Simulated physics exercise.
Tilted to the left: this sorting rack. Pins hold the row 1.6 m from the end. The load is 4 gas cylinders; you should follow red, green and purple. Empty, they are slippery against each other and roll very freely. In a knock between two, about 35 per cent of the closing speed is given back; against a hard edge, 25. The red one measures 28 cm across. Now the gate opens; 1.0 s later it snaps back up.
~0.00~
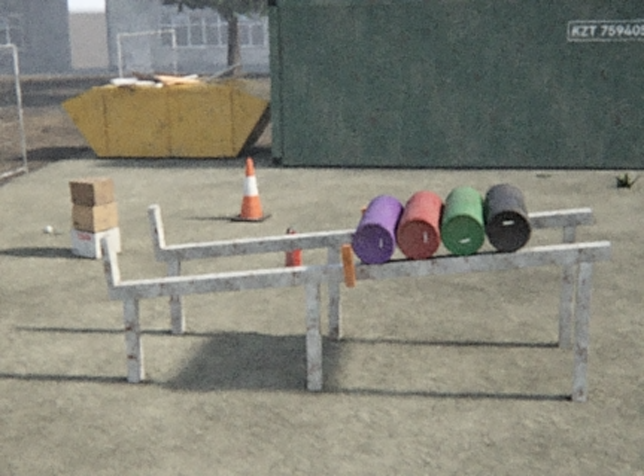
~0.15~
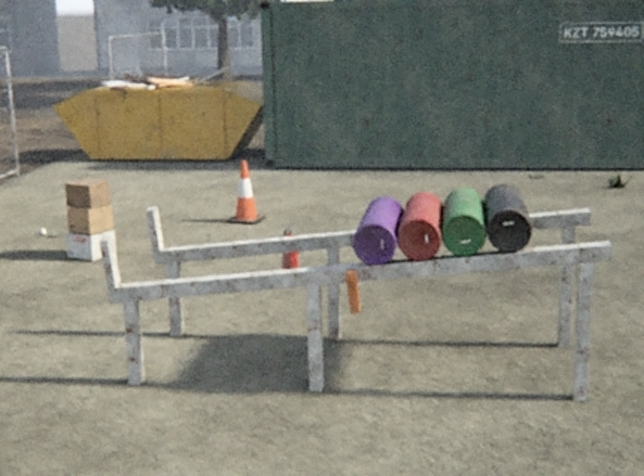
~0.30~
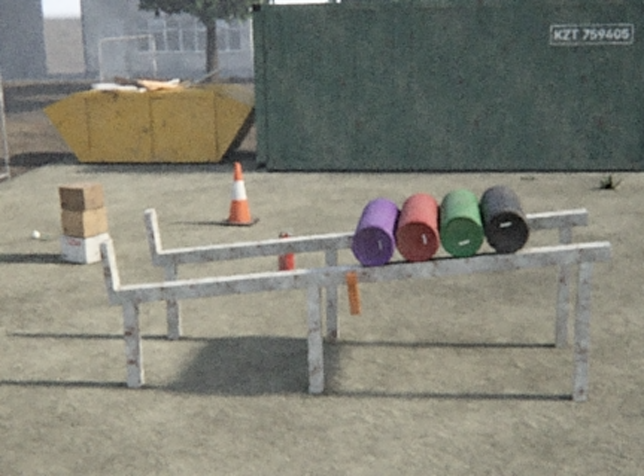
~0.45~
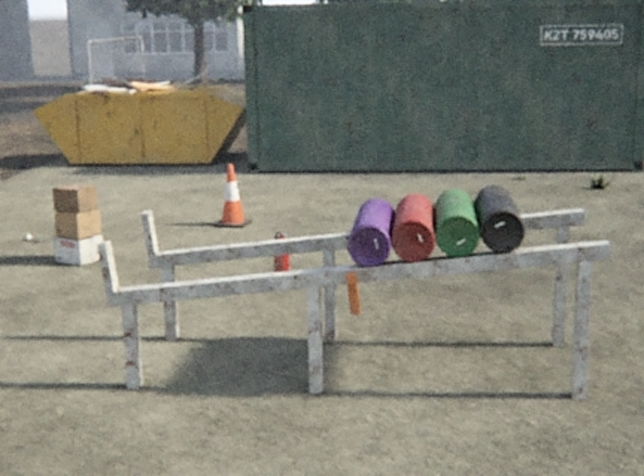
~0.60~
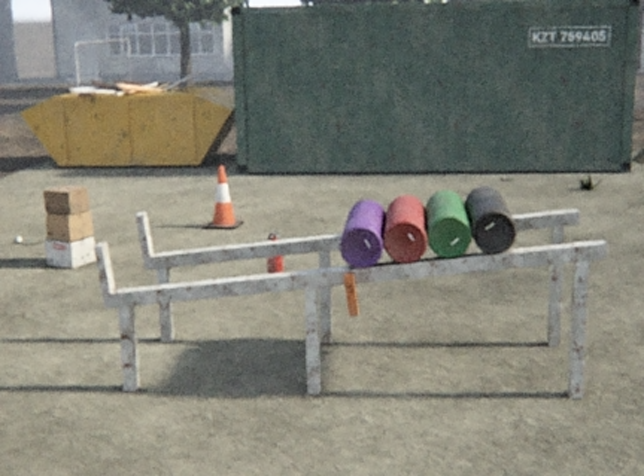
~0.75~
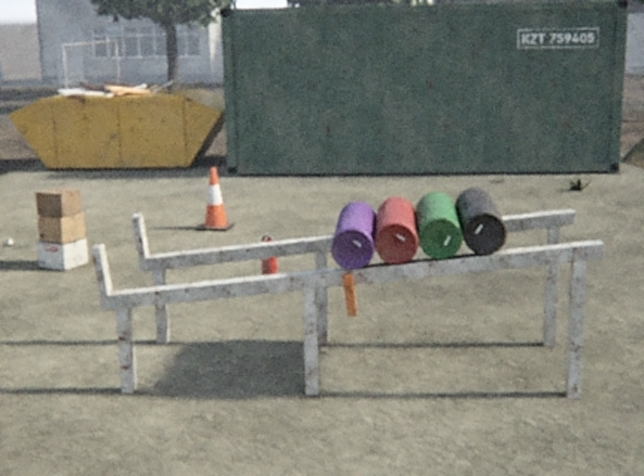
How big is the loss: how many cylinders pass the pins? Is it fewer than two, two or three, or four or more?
It is fewer than two; here the count comes to 1.
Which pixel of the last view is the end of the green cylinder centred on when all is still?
In the last picture it sits near (416, 242).
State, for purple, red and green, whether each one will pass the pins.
Here purple leaves, red is retained and green is retained.
By 1.0 s, red is on the rails, 25 cm above the pins, rolling left; green is on the rails, 50 cm above the pins, rolling left; purple is on the rails, 5 cm below the pins, rolling left; 1 below the pins.
By 1.1 s, red is on the rails, 20 cm above the pins, rolling left; green is on the rails, 45 cm above the pins, rolling left; purple is on the rails, 10 cm below the pins, rolling left; 1 below the pins.
By 1.2 s, red is in the air, 20 cm above the pins, rolling right; purple is in the air, 20 cm below the pins, rolling left; green as before; 1 below the pins.
By 1.3 s, green is on the rails, 50 cm above the pins, rolling right; purple is in the air, 30 cm below the pins, rolling left; red as before; 1 below the pins.
Finally (2.8 s), red is on the rails, 15 cm above the pins; green is on the rails, 45 cm above the pins; purple is on the rails, 145 cm below the pins; 1 below the pins.
